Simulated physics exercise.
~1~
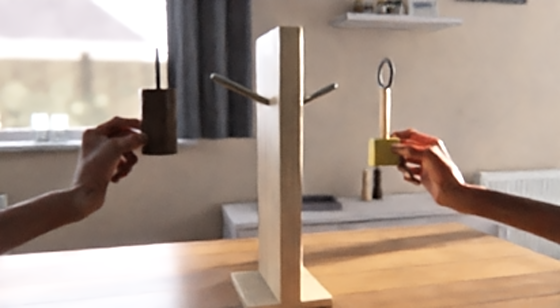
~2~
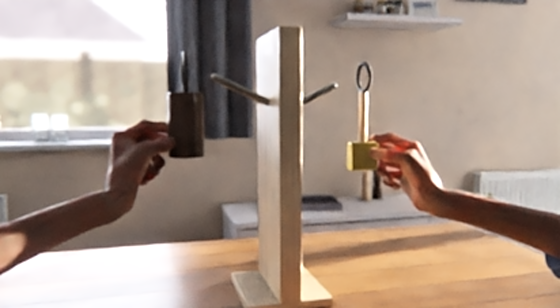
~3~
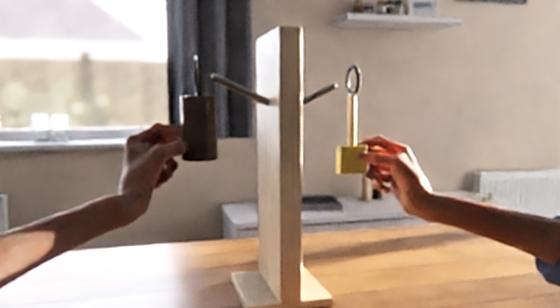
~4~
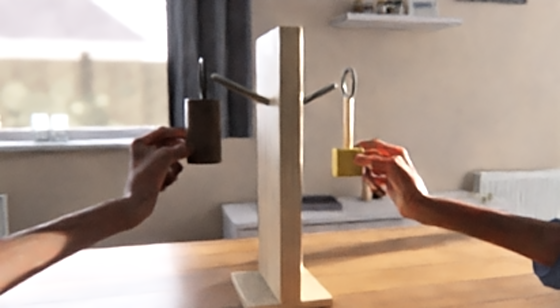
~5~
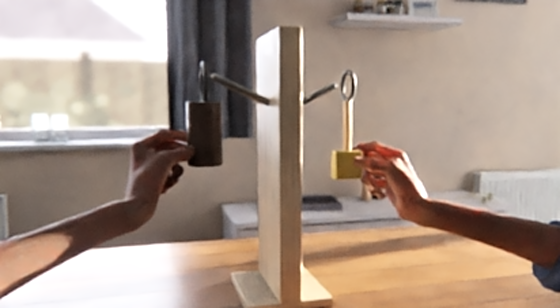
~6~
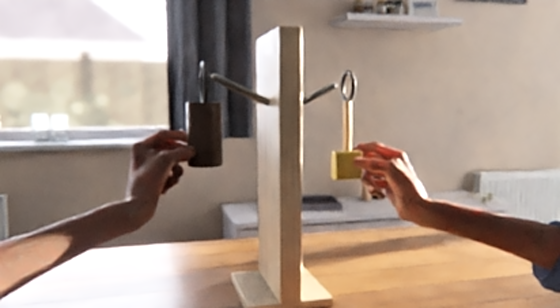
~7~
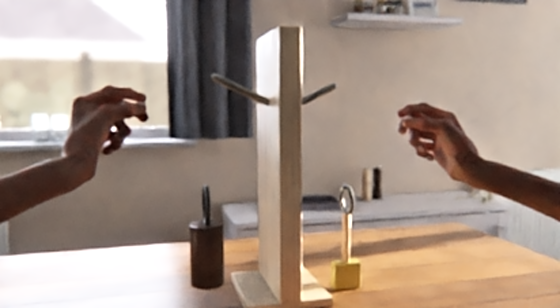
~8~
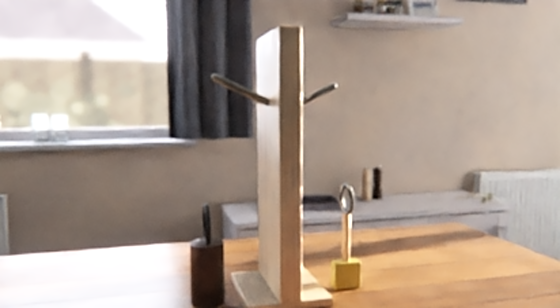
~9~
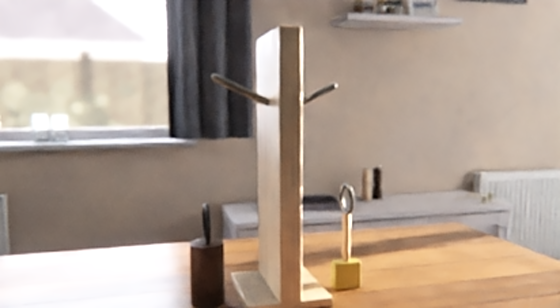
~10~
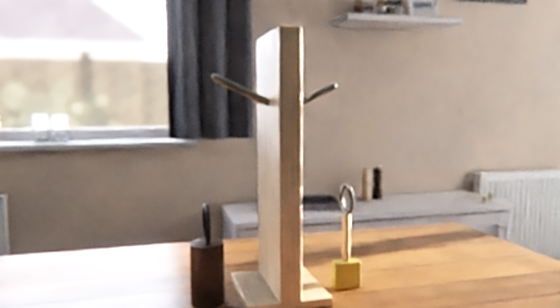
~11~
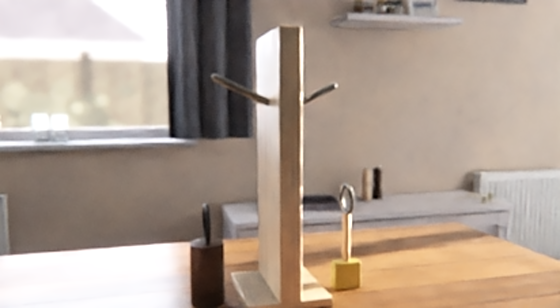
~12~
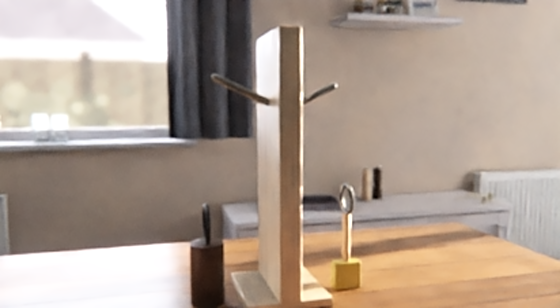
A dark brown block and a yellow block, each topped with an upright metal piece, are carried inward by two hands toward the pegs of a wooden stand; once released, both drop to the table and remain upright on either side of its base.
